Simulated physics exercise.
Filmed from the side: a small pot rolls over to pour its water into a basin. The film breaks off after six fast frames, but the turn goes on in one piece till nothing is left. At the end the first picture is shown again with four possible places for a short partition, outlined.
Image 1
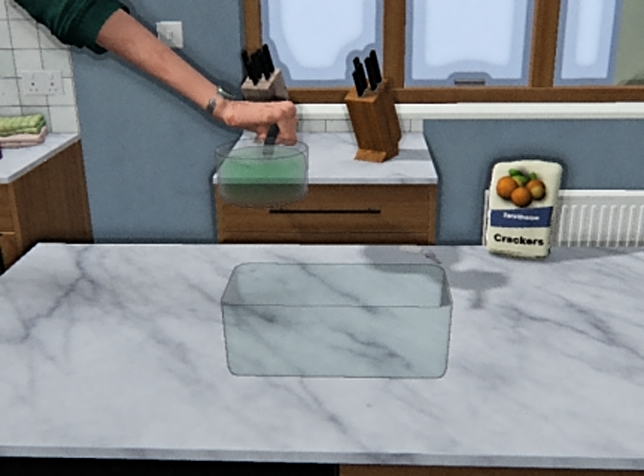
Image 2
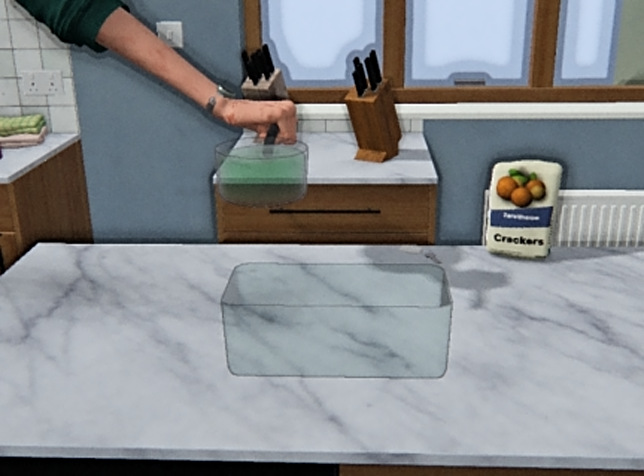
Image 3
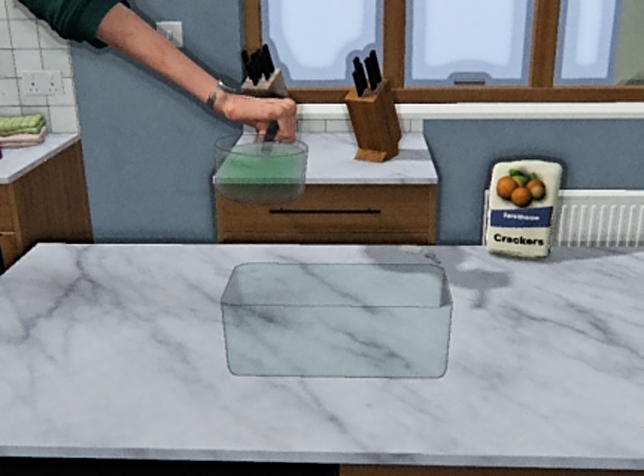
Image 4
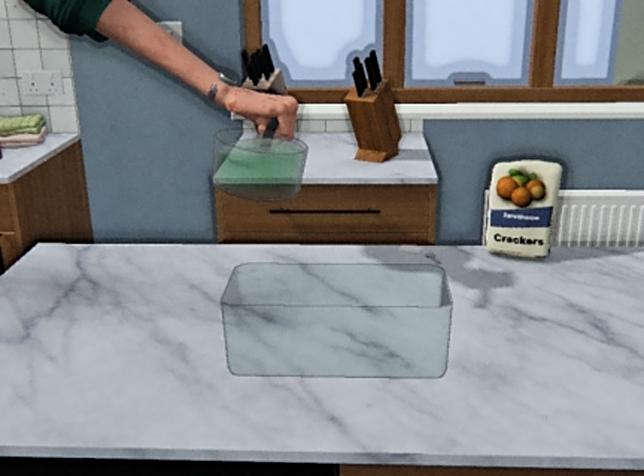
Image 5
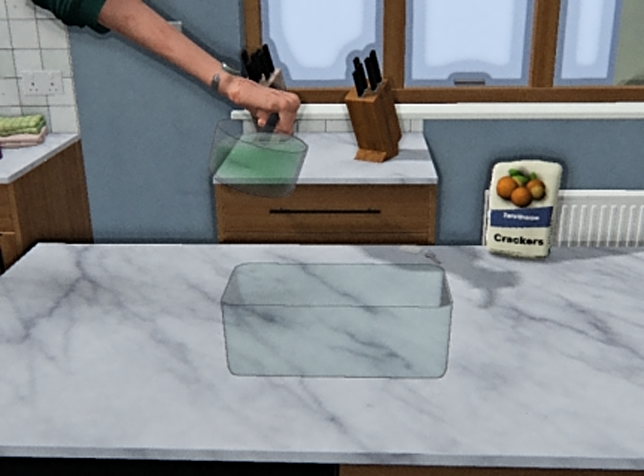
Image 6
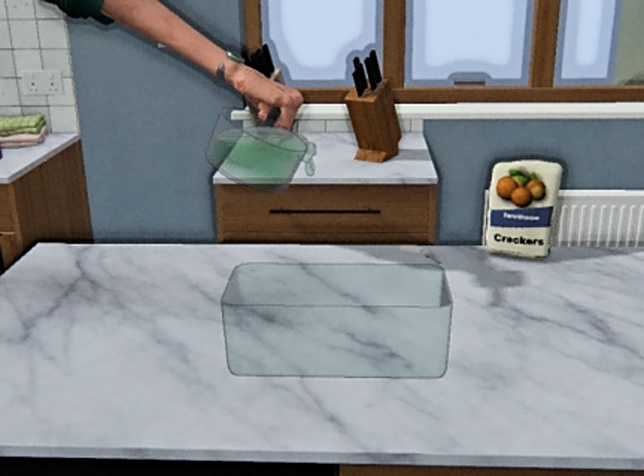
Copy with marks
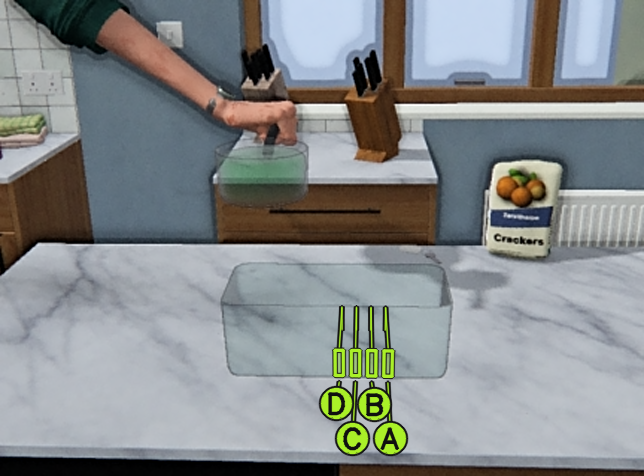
An arm holds a clear pot and tilts it rightward until green liquid crosses its lip.
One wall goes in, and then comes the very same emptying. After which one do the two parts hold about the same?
Best: A.
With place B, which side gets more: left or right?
More ends on the right.
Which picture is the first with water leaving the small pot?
Picture 5.
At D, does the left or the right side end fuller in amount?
More ends on the right.
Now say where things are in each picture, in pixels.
Upright, lip at (306, 148); basin from (228, 372) to (447, 375); nothing has left yet, in the first frame.
Upright, lip at (306, 148); nothing has left yet, in the second frame.
Tipped about 5°, lip at (306, 148); nothing has left yet, in the third frame.
Tipped about 10°, lip at (306, 148); nothing has left yet, in the fourth frame.
Tipped about 17°, lip at (306, 148); water is over the lip, down to (306, 148), in the fifth frame.
Tipped about 26°, lip at (306, 148); water is over the lip, down to (310, 172), in the sixth frame.
In lime, A at (387, 382); B at (371, 382); C at (355, 382); D at (339, 381).
With A, about 43 % ends left of the wall and 56 % right of it.
With B, about 17 % ends left of the wall and 81 % right of it.
With C, about 9 % ends left of the wall and 90 % right of it.
With D, about 7 % ends left of the wall and 91 % right of it.
